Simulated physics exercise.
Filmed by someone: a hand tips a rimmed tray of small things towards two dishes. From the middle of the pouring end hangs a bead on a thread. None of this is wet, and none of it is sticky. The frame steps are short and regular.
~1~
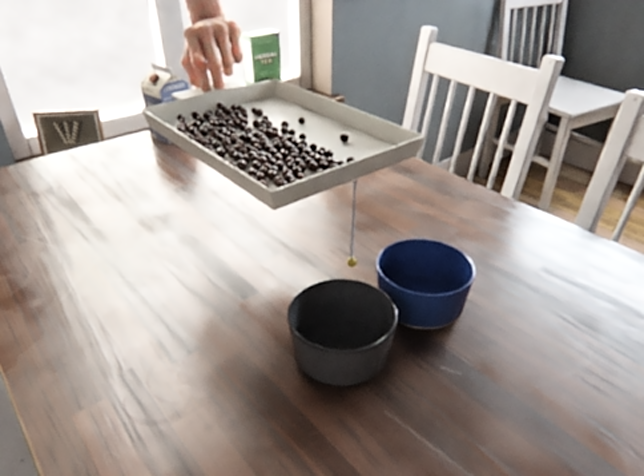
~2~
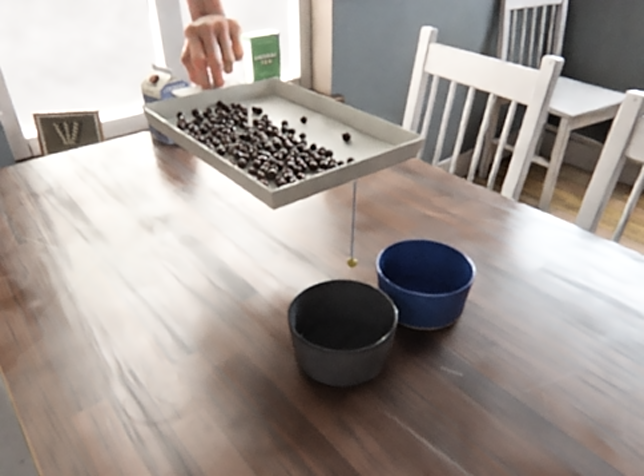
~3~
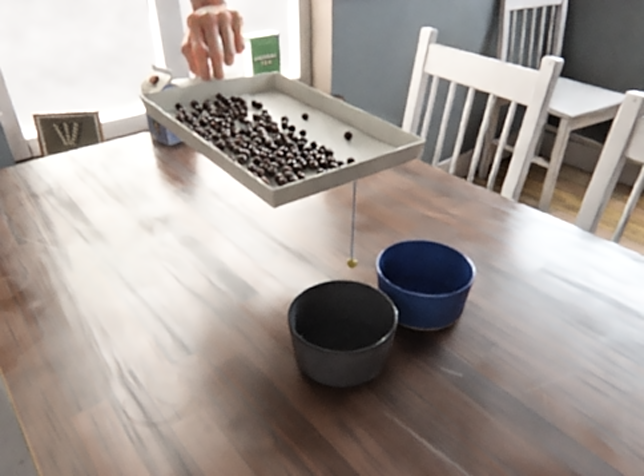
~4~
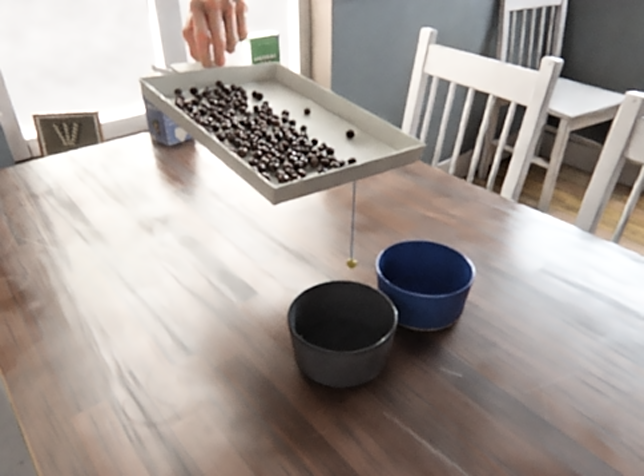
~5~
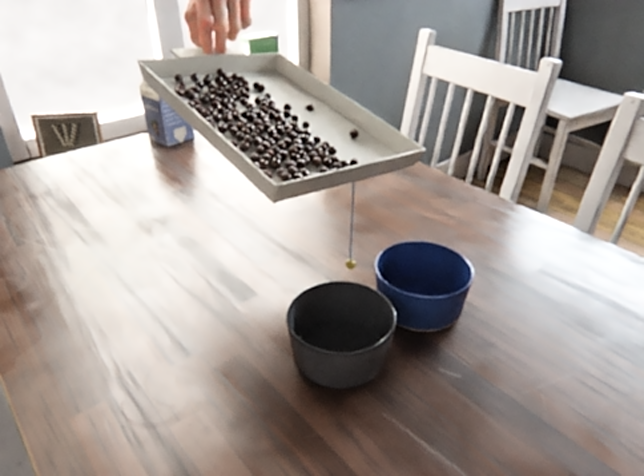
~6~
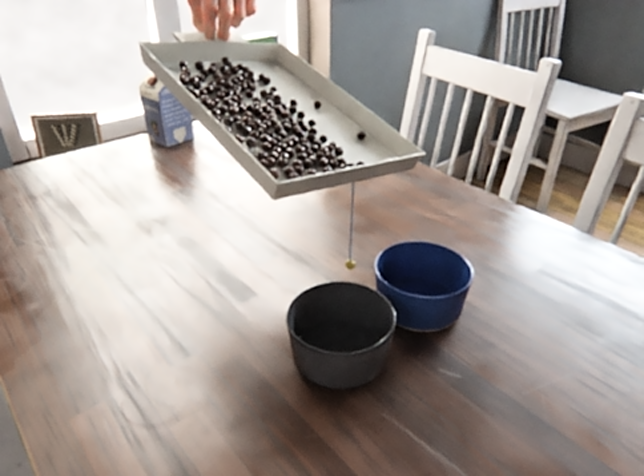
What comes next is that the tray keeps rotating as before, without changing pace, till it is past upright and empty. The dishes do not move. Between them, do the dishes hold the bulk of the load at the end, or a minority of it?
They hold the bulk.
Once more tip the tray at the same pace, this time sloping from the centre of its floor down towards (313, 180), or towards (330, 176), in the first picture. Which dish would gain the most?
I'd say the one to the left first, then the one to the left.
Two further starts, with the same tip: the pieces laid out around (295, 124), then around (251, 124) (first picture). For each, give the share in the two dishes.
Close to 90 in a hundred, then close to 80 in a hundred.
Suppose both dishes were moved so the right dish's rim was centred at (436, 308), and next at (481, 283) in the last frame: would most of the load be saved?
Well, a minority share the first time and a minority share the next.
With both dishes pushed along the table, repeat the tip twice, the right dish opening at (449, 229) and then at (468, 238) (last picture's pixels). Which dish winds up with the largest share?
Try 1: The leftmost dish; try 2: The leftmost dish.
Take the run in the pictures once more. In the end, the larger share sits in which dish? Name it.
The one to the right.
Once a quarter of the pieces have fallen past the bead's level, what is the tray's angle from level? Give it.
Around 80° of tilt.
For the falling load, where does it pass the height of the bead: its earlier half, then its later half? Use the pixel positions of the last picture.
The first part passes (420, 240); everything after passes (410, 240).
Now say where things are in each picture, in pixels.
The first picture shows corners of the pouring end at (273, 188) and (419, 135), level; middle of the load at (255, 143), chocolate balls; left dish at (379, 358); right dish at (461, 304); bead on its thread at (352, 262).
The second picture shows corners of the pouring end at (273, 188) and (419, 137), level; middle of the load at (255, 142).
The third picture shows corners of the pouring end at (274, 186) and (419, 139), tipped barely, lowest at the right corner; middle of the load at (255, 138).
The fourth picture shows corners of the pouring end at (276, 183) and (420, 143), tipped a little, lowest at the right corner; middle of the load at (256, 130).
The fifth picture shows corners of the pouring end at (277, 181) and (420, 148), tipped a little, lowest at the right corner; middle of the load at (258, 124).
The sixth picture shows corners of the pouring end at (279, 179) and (419, 151), tipped clearly, lowest at the right corner; middle of the load at (264, 119), nearly all on the move; left dish at (377, 361); right dish at (459, 306).
Soon, tray tipped steeply; most on the tray; a small part in the right dish; a stray few outside both; a stray few in the air.
A while on, tray tipped right over; about a quarter on the tray; about two thirds in the right dish; a small part outside both; a small part in the air.
Towards the end, tray tipped past a quarter turn; most in the right dish; a small part outside both.
Finally, tray tipped past a quarter turn; none in the left dish; most in the right dish; a small part outside both.
